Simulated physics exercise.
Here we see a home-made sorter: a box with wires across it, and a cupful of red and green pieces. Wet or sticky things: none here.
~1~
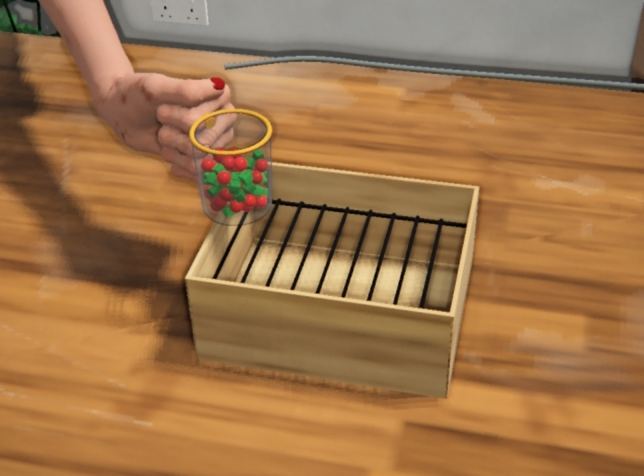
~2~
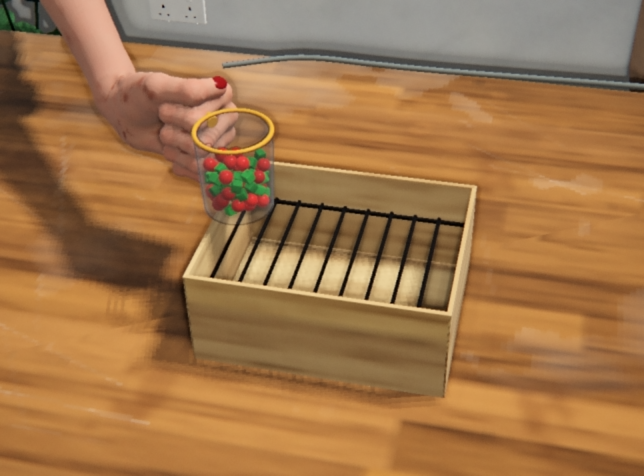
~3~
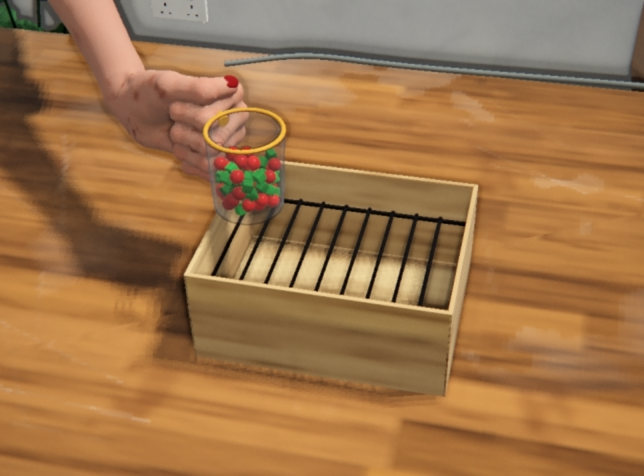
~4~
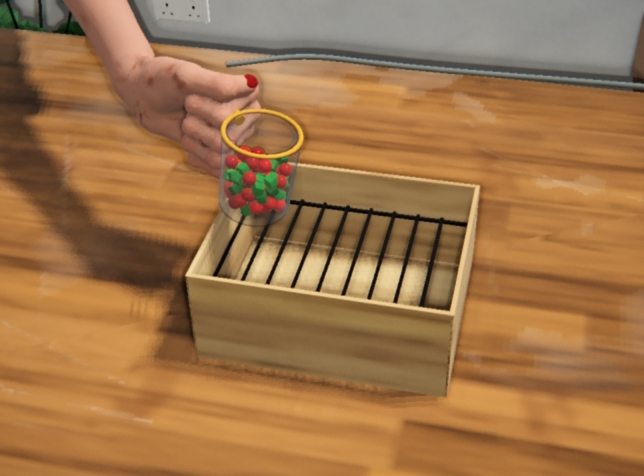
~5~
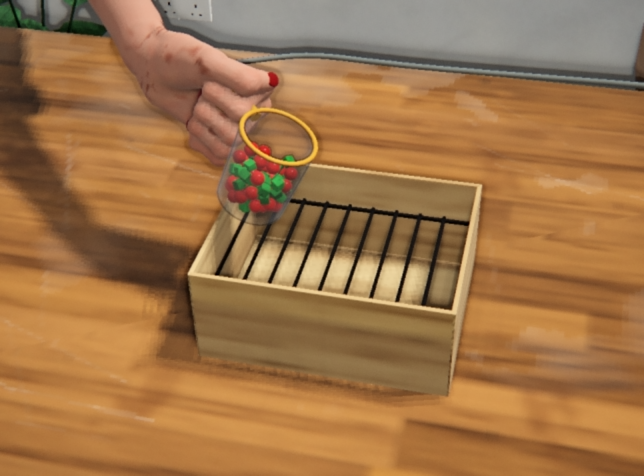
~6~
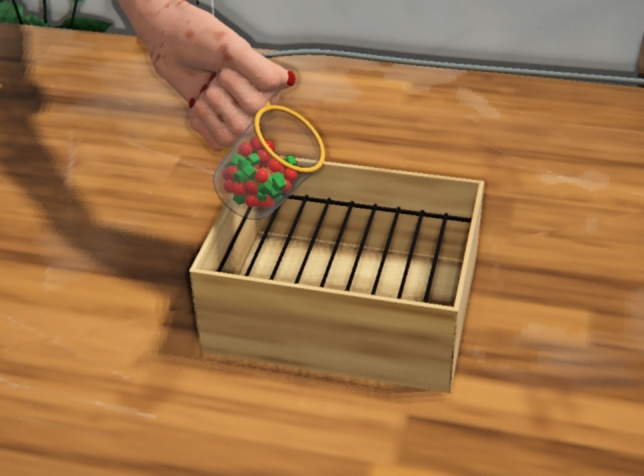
At first, a hand with red nails holds a clear, yellow-rimmed cup of small red and green pieces upright over the left end of a wooden box strung with dark wires. The hand moves the cup a little to the right, then tilts it rightward, the pieces still inside.
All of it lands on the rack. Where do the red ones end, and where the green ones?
Red: Fallen below; green: Fallen below.
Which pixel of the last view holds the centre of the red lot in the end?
About (367, 300).
Then, 0.23 s past the last view, red ones, all in the cup; green ones, all in the cup.
Then, 0.53 s past the last view, red ones, all in the cup; green ones, all in the cup.
Then, 0.84 s past the last view, red ones, most in the cup, about a quarter on or over the wires, a stray few under the rack; green ones, about two thirds in the cup, about a quarter on or over the wires.
Finally, red ones, all under the rack; green ones, all under the rack.
